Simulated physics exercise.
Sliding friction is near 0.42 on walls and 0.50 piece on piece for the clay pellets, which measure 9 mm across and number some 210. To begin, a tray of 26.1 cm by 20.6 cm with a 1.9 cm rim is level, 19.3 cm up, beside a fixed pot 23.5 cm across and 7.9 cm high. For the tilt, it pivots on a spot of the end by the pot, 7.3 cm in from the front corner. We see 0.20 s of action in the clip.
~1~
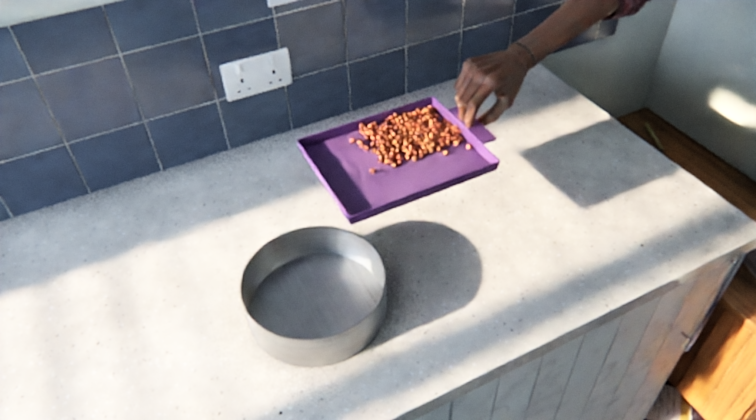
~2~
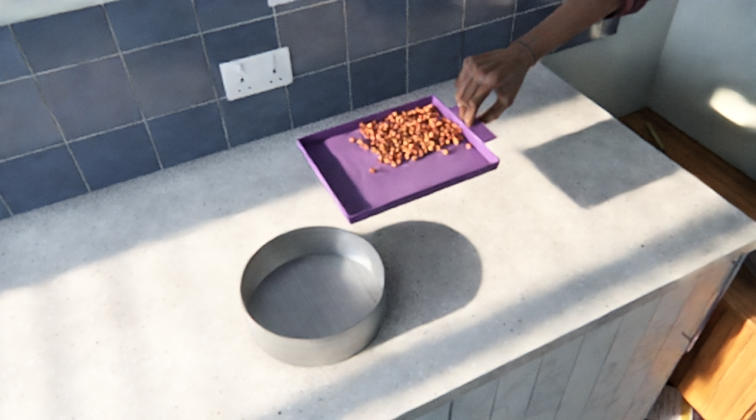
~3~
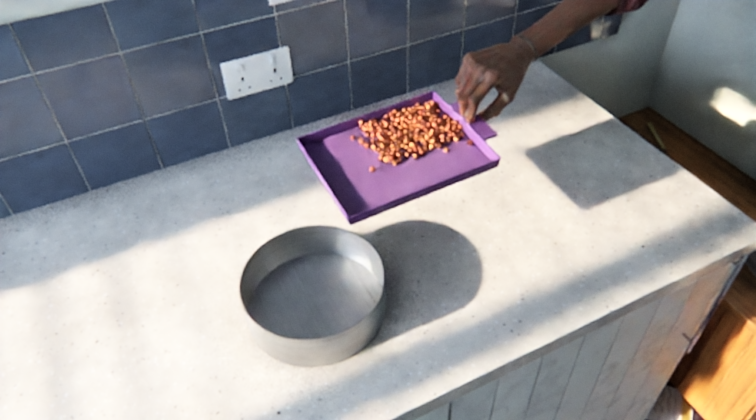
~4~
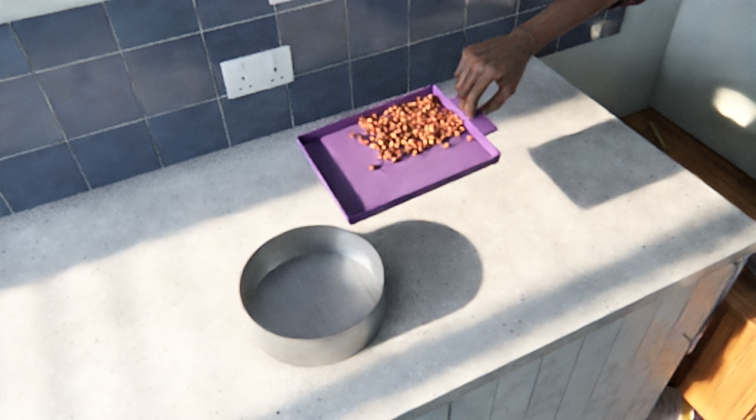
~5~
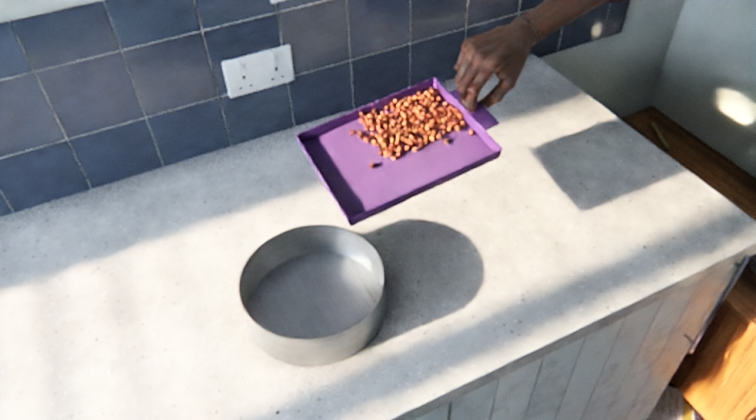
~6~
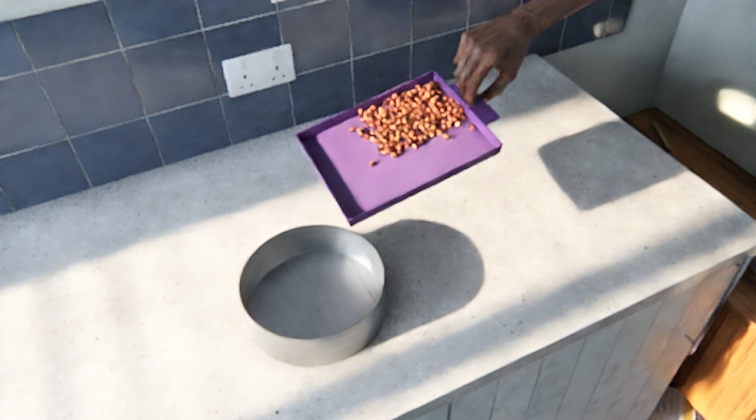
A hand slowly raised the far right end of a purple tray holding a heap of small reddish-brown pieces, tilting it gradually toward the front left, while the round grey pot on the counter stayed put.
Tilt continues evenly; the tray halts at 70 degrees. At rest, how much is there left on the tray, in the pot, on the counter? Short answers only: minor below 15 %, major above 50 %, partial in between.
Result: Tray: I'm guessing the greater portion of the load. Pot: I'm guessing a good helping of the load. Counter: I'm guessing a mere smattering of the load.
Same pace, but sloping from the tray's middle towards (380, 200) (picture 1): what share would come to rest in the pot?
That comes to around 30 per cent.
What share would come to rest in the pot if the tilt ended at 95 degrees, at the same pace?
You'd end up with some 100 % in the pot.
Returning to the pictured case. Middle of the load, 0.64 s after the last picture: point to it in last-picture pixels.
Estimated load position: Around (340, 196).
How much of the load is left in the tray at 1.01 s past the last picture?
65%, roughly.
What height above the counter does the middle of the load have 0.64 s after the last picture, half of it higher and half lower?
About 22 cm.
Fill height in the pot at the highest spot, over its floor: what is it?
I'd say near 1.0 centimetres.
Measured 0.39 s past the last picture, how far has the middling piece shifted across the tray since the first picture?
Roughly 6 cm.
Then, 0.39 s after the last picture, tilt 40 degrees; the tray holds 100 %, the pot 0 %.
Then, 0.64 s after the last picture, tilt 58 degrees; the tray holds 90 %, the pot 0 %.
Then, 1.01 s after the last picture, tilt 70 degrees; the tray holds 65 %, the pot 35 %.
In the end, tray 65 %, pot 35 %, counter 0 %.
